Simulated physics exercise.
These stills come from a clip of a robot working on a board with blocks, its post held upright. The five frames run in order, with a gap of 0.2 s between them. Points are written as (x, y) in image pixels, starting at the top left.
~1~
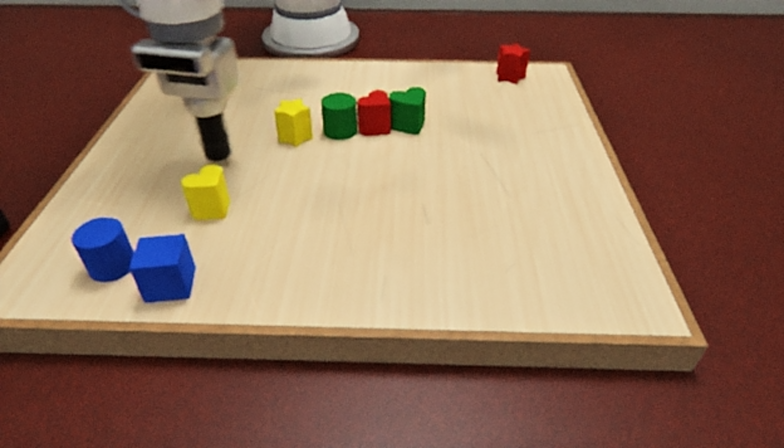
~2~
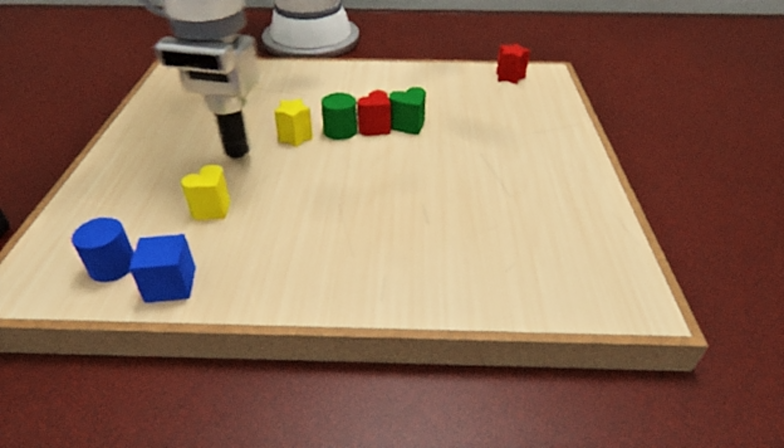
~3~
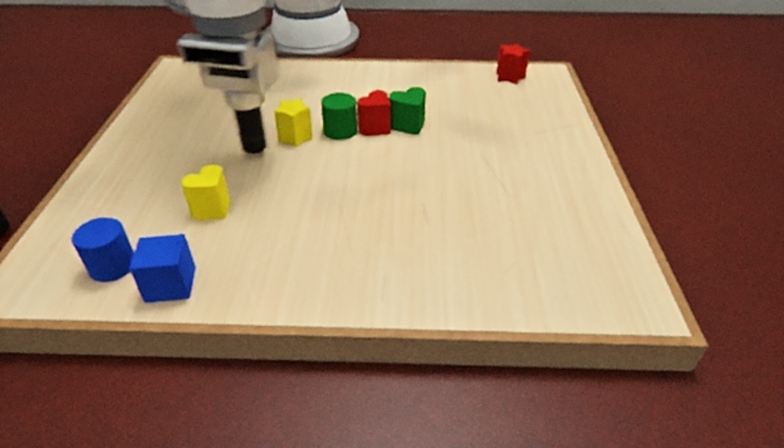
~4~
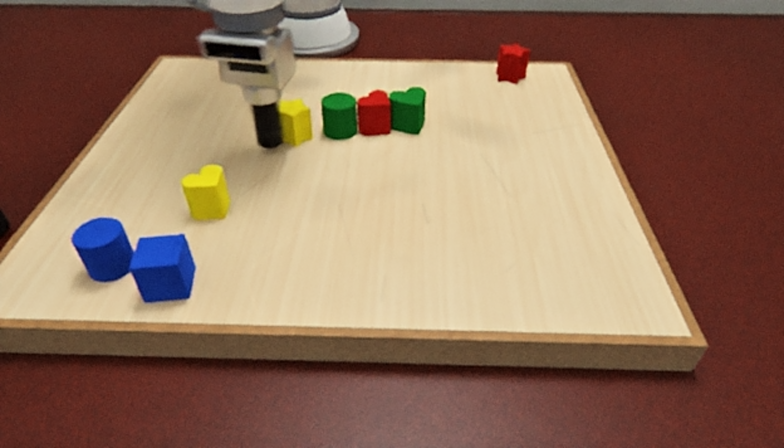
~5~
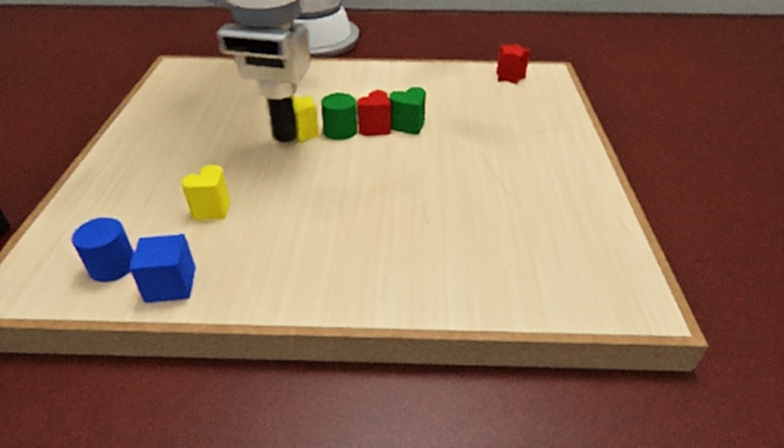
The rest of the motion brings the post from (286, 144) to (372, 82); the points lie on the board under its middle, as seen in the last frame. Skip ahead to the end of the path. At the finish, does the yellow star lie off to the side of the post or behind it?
I expect not.
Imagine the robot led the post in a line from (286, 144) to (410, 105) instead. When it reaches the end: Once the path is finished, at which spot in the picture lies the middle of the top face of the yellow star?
I expect it at (323, 88).
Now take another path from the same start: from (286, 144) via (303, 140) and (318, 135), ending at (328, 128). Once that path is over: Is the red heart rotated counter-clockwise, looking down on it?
Yes.
On the path given first. One third of the way, post (318, 113); yellow star (330, 80); green round block (345, 98); red heart (378, 99), turned 15° anticlockwise.
Two thirds of the way, post (347, 93); yellow star (358, 62); green round block (345, 98); red heart (378, 99), turned 15° anticlockwise.
At the end, post (372, 76); yellow star (383, 46); green round block (345, 98); red heart (378, 99), turned 15° anticlockwise.
